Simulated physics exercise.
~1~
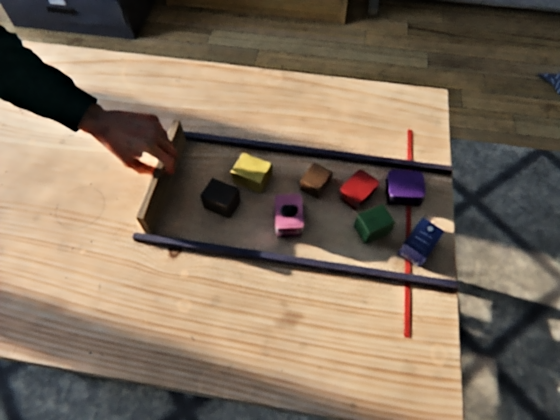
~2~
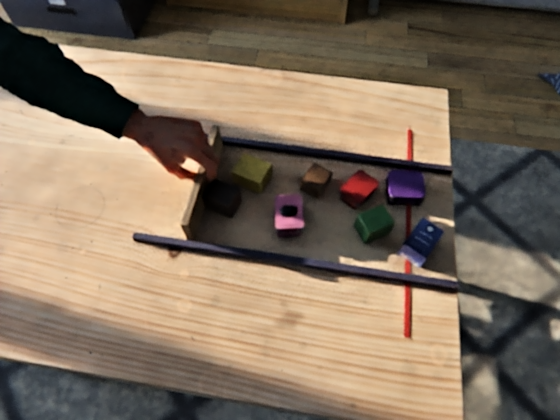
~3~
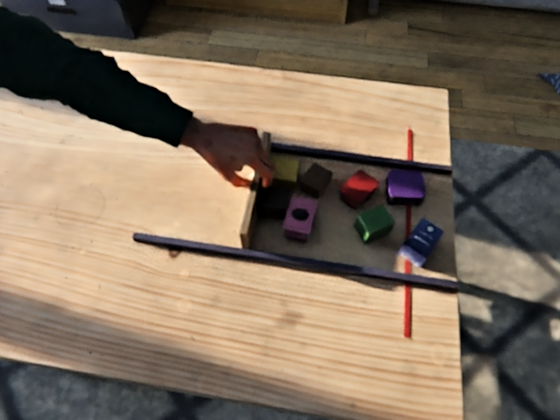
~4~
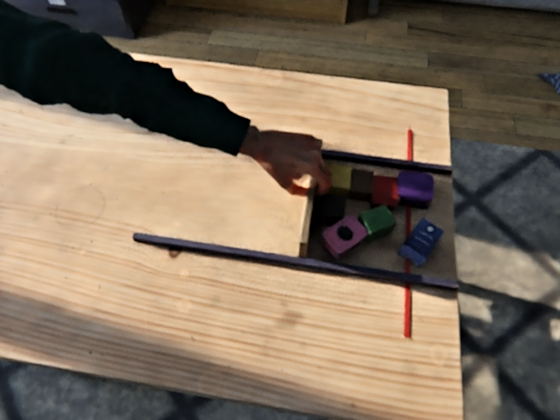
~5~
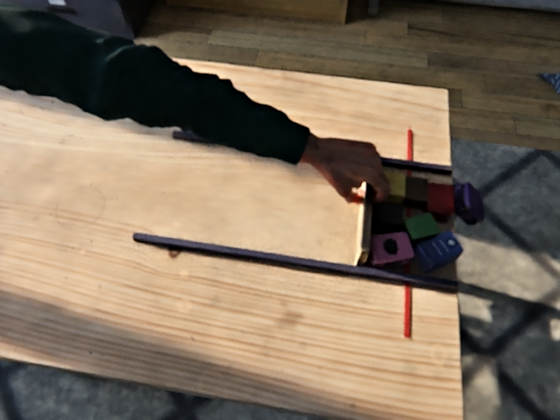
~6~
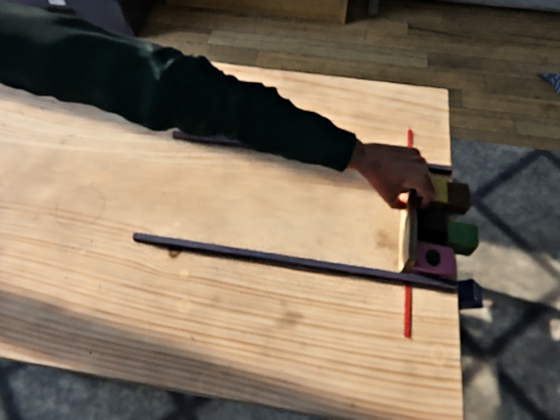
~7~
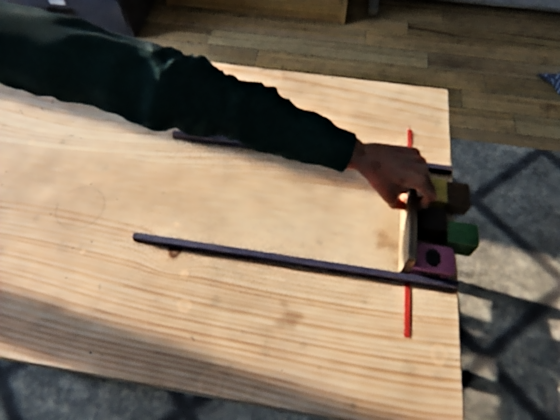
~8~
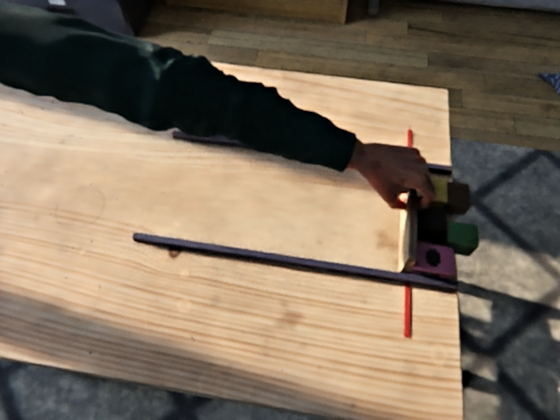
A hand in a dark green sleeve grips a small upright board on a pale wooden table, seen from above, with a patterned rug beyond the right edge. Between two dark rails lie black, yellow, pink, brown, red, green, purple and blue objects, with a red tape line near the edge. The hand slides the board right, gathering the black and yellow blocks, then the pink case and brown block. The bunched pile crosses the tape, and the purple, red and blue pieces go over the edge. The board stops at the tape, leaving the others bunched, some overhanging.
